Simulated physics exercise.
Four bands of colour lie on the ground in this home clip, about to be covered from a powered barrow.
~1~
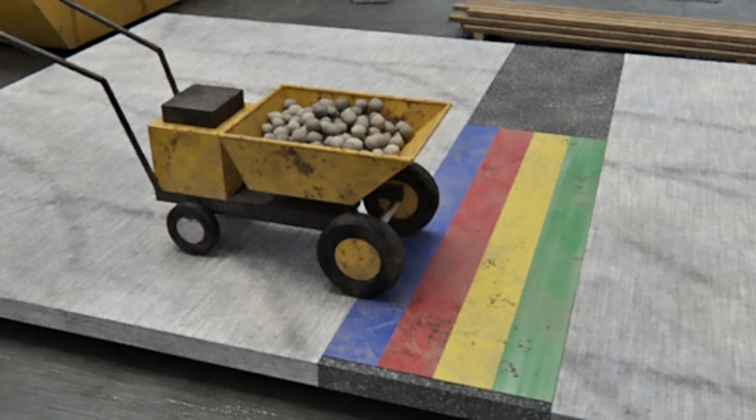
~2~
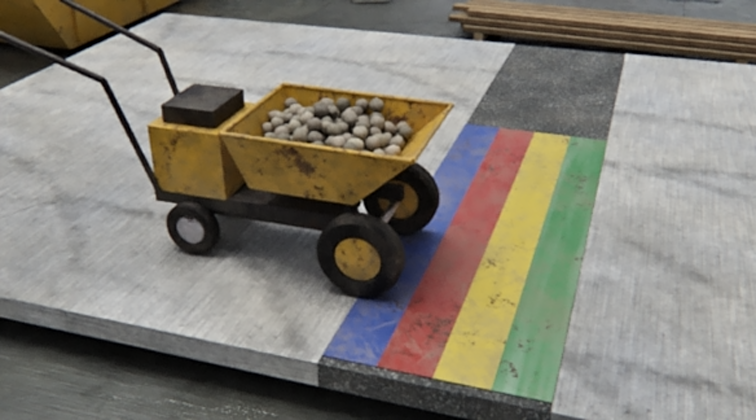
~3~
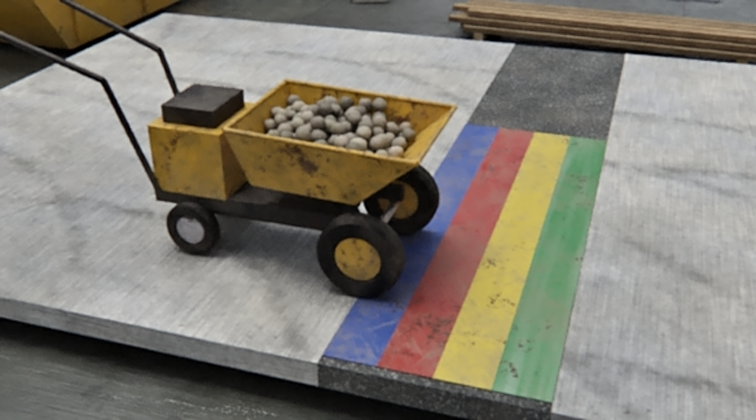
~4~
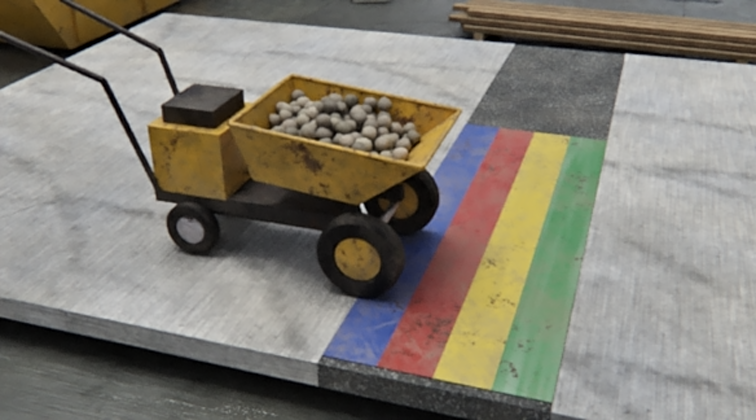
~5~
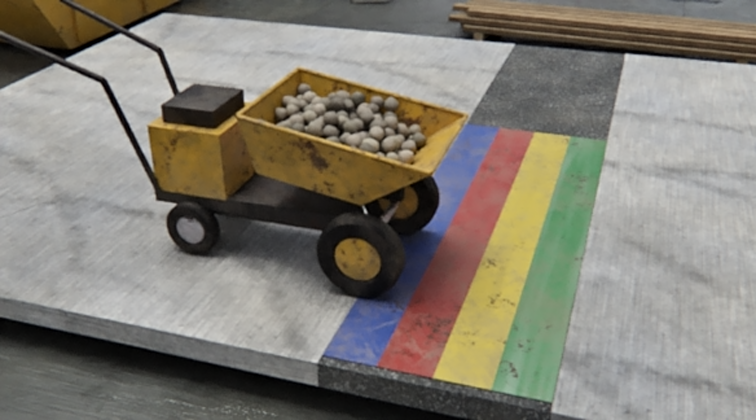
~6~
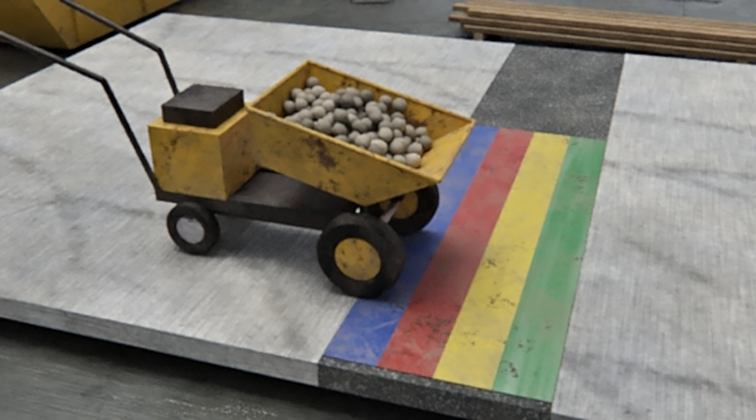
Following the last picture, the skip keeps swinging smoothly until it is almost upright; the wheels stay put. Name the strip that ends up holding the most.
Green.
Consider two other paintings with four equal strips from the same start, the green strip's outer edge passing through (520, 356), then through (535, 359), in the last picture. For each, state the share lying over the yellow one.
The first gives 0 %, the second 10 %.
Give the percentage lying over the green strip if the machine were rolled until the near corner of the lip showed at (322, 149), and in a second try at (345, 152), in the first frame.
Estimates, in order: 10 % then 20 %.
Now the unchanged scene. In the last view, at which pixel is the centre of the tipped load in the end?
Once nothing moves, the middle sits near (566, 284).
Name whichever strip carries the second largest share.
The runner-up is the strip in yellow.
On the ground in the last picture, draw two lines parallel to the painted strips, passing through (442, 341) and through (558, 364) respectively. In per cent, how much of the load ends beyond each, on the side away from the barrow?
Estimate, first then second: 80 %, 30 %.
Just after the last frame, skip tipped steeply; every one in the skip.
A moment on, skip tipped right over; roughly two thirds in the skip; about a tenth over the yellow strip; roughly a quarter over the green strip; just a few falling.
Further on, skip tipped right over; roughly a quarter in the skip; about a tenth over the yellow strip; roughly a third over the green strip; roughly a third off the paint.
When it is over, skip tipped right over; roughly a quarter in the skip; not one over the blue strip; not one over the red strip; about a tenth over the yellow strip; roughly a third over the green strip; roughly a third off the paint.
